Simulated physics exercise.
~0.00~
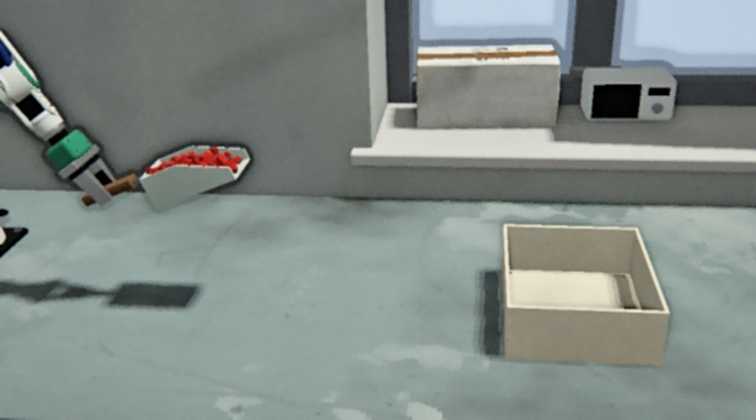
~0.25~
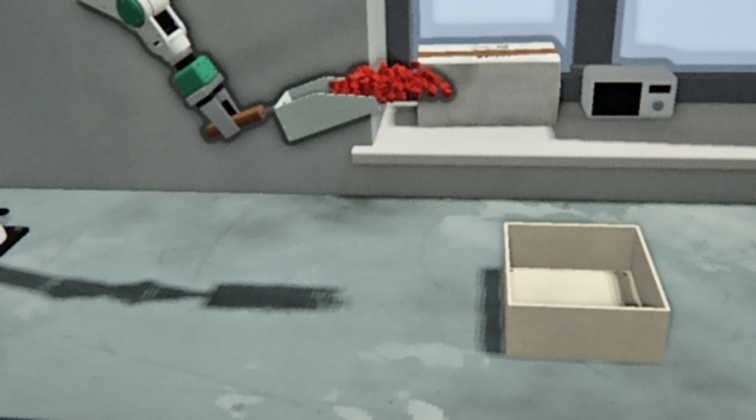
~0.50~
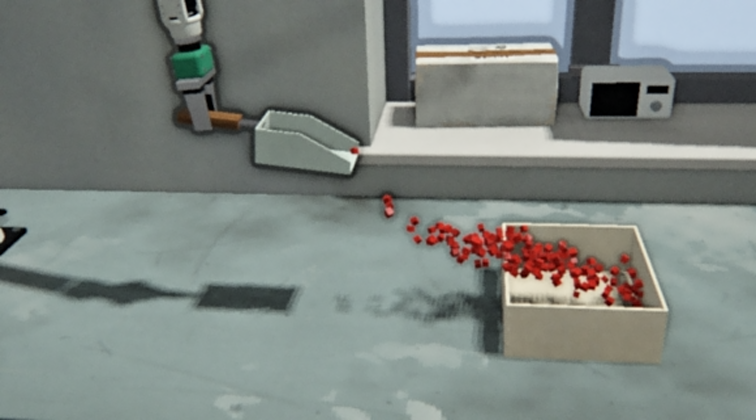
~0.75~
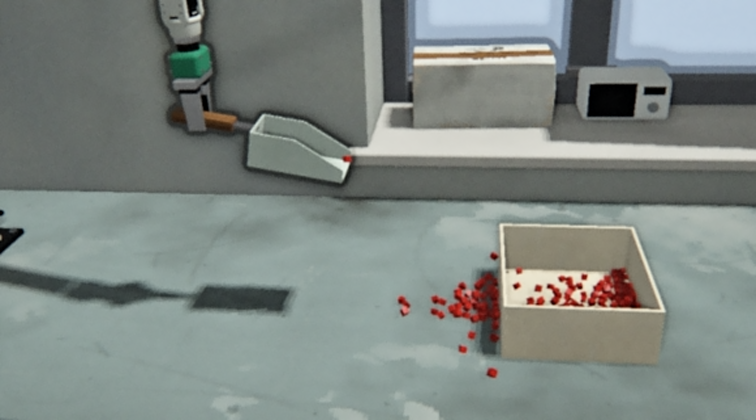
A robot arm swung a scoop heaped with small red pieces up and to the right, then pulled back and tipped it, flinging them toward an open box; most landed inside, while others scattered on the table to its left.
